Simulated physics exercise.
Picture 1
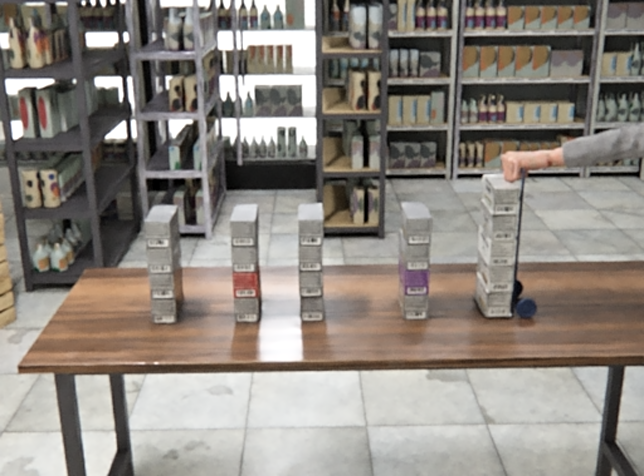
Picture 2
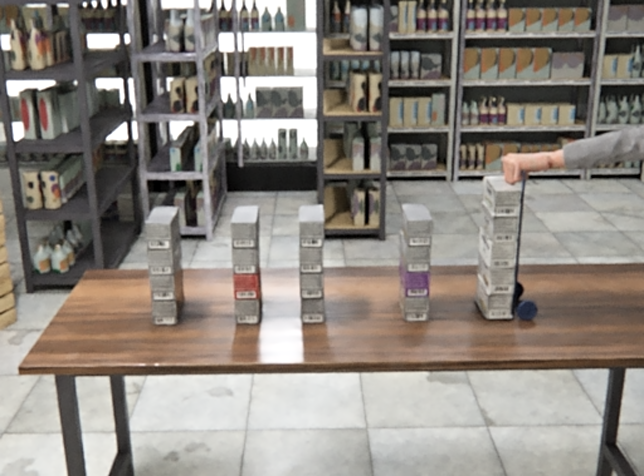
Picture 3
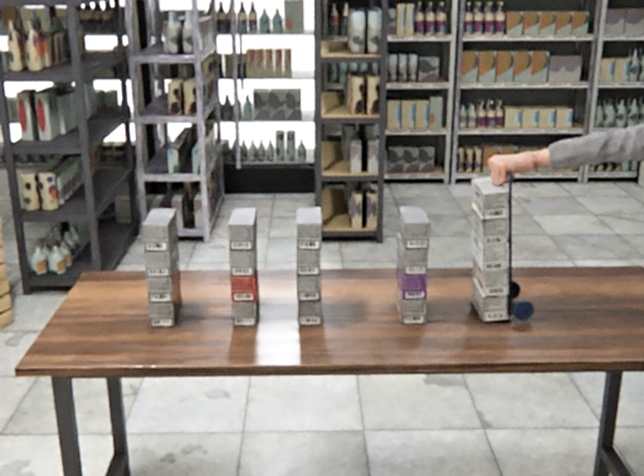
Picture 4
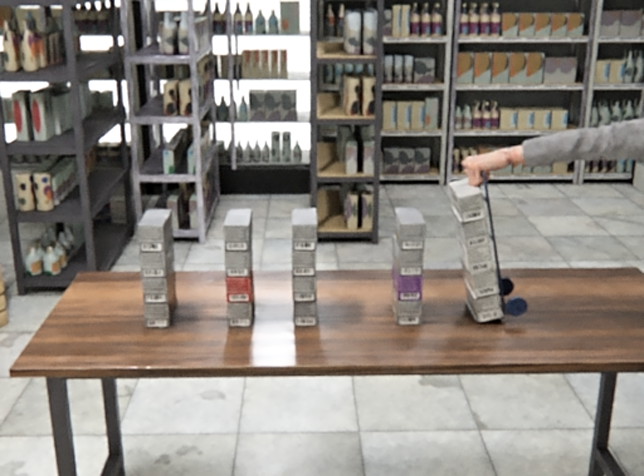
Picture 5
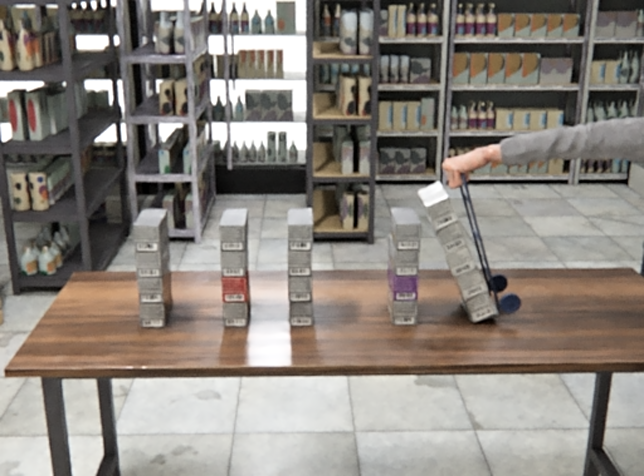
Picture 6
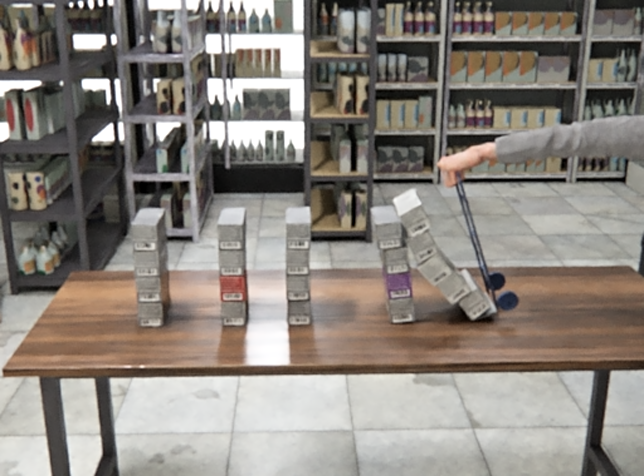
The pale pile of packets at the right stands on a toy sack truck, held by a hand, then tilts leftward as the hand pushes the frame over. Its upper packets lean away from the truck and meet the neighbouring pile with the purple packet, which shifts slightly left.
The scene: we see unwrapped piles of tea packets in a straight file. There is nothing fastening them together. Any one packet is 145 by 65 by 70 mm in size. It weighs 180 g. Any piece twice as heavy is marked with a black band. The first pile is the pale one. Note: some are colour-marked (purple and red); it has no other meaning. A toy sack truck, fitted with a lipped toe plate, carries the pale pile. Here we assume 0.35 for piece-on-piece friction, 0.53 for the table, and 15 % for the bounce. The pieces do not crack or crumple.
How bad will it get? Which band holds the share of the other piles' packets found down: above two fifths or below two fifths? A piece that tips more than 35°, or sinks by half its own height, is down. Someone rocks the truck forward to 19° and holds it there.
Above two fifths.
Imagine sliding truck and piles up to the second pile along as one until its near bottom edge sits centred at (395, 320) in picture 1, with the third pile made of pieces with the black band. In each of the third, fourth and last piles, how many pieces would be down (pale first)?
Down by pile: Third 4, fourth 4, last 3.
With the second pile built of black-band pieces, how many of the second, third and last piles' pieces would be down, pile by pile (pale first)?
In that case the second pile has 4 down, the third 3, the last 3.
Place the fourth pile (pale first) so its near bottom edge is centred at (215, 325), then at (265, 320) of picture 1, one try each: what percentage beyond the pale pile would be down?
First 40, then 90 per cent.
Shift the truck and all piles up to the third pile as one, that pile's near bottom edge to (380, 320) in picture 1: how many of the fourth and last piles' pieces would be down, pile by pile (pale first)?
Down per pile: Fourth 0; last 0.
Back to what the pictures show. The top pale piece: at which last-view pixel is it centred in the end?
(335, 280).
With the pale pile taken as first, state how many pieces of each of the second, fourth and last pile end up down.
Counting pieces, the second pile has 4, the fourth 4 and the last 4.
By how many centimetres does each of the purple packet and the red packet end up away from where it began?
The purple one ends 16 cm from its start and the red one 14 cm.
Then, 0.25 s past the last view, 5 of the pale pile down; 4 of the 16 other packets down; purple packet 55° from how it stood, 32 mm lower.
Then, 1.07 s past the last view, 5 of the pale pile down; 12 of the 16 other packets down; purple packet on its side; red packet 55° from how it stood, 54 mm lower.
In the end, 5 of the pale pile down; 16 of the 16 other packets down; purple packet on its side; red packet 59° from how it stood, 59 mm lower. That is 100 per cent. From the last view, middles, purple packet near (346, 302), red packet near (187, 299).
